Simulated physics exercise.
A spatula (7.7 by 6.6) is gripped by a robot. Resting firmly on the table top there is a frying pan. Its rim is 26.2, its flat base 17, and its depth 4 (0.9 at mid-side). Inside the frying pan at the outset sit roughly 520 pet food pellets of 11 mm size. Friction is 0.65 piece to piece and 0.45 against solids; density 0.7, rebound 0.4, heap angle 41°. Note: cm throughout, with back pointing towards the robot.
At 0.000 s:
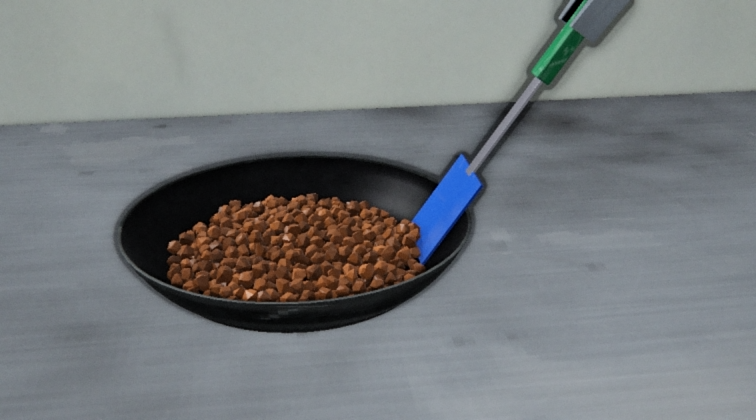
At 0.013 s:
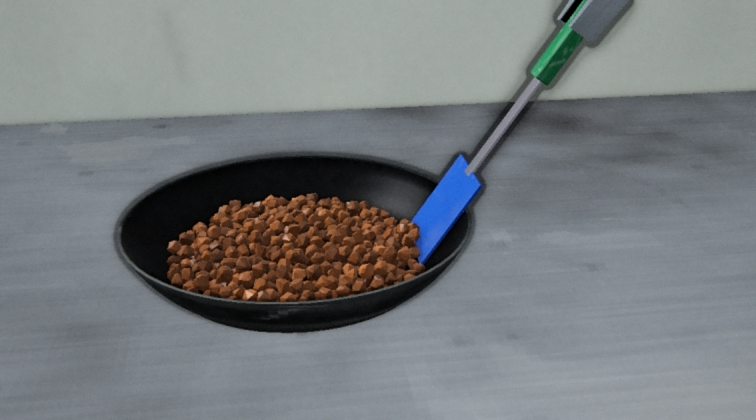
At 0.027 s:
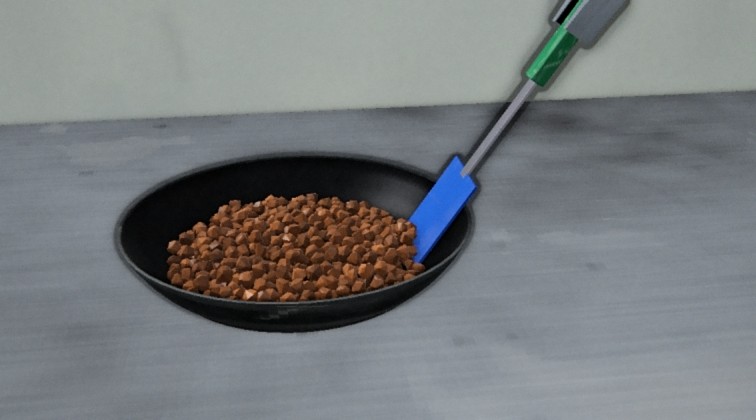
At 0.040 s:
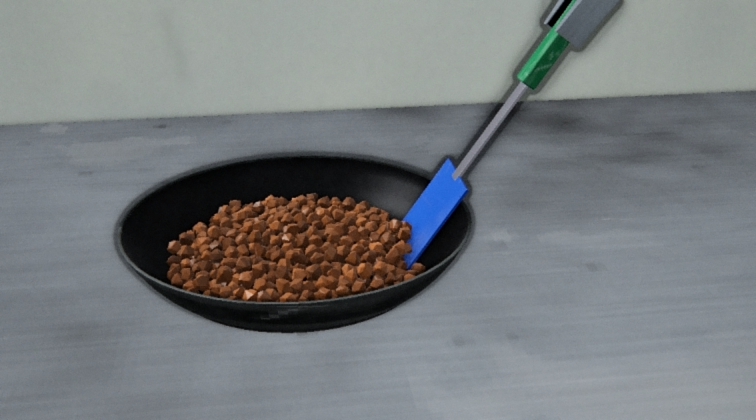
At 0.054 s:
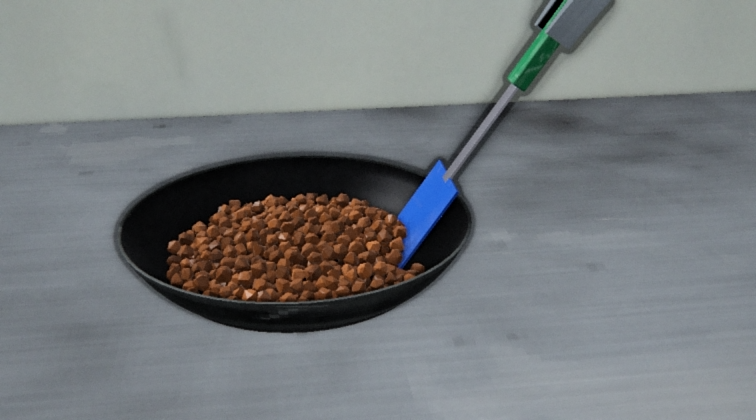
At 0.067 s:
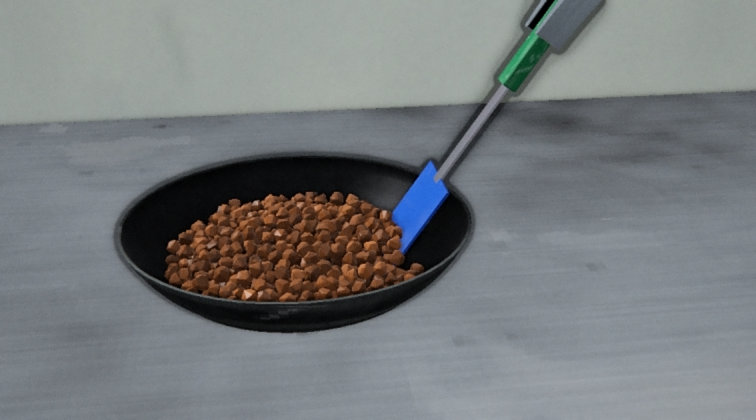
Robot-held blue spatula sliding slowly left inside a black frying pan, nudging the right edge of a heap of brown pellets.
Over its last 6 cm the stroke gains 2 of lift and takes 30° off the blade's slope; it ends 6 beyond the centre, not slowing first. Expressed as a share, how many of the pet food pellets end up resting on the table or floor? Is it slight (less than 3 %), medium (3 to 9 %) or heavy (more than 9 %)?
Slight.
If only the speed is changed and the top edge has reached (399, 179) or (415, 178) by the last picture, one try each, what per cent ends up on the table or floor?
I'd estimate some 5 and 0 in a hundred.
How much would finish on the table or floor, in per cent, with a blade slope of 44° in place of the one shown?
It would then be close to 0 %.
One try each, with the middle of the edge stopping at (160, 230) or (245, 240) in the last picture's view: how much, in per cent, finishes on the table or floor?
20 % and 0 %.
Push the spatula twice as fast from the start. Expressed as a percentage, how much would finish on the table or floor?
Approx. 5 per cent.
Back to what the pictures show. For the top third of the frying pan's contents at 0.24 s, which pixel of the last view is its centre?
Centre: Approx. (202, 233) in the last view.
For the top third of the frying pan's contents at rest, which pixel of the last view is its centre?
The centre sits close to (188, 231).
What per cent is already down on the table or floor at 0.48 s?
It comes to some 0 in a hundred.
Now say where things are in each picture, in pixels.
In the first picture, spatula top edge at (472, 169), sloping 55°; upper third of the load around (298, 237), from x 175 to 420, top at y 200; 520 in the frying pan.
In the second picture, spatula top edge at (471, 170), sloping 55°; upper third of the load around (298, 237), from x 175 to 420, top at y 200.
In the third picture, spatula top edge at (467, 171), sloping 55°; upper third of the load around (298, 237), from x 175 to 420, top at y 200.
In the fourth picture, spatula top edge at (458, 174), sloping 55°; upper third of the load around (303, 237), from x 175 to 420, top at y 200.
In the fifth picture, spatula top edge at (449, 176), sloping 55°; upper third of the load around (306, 234), from x 175 to 420, top at y 200.
In the sixth picture, spatula top edge at (440, 176), sloping 55°; upper third of the load around (301, 232), from x 175 to 415, top at y 195; 520 in the frying pan.
By 0.15 s, sloping 55°, highest piece 4 above the table; 520 in the frying pan.
By 0.24 s, sloping 42°, highest piece 4 above the table; 520 in the frying pan.
By 0.48 s, sloping 25°, highest piece 5 above the table; 520 in the frying pan.
By 1.53 s, sloping 25°, highest piece 5 above the table; 520 in the frying pan.
Final count, 520 in the frying pan. That is 0 % on the table or floor.
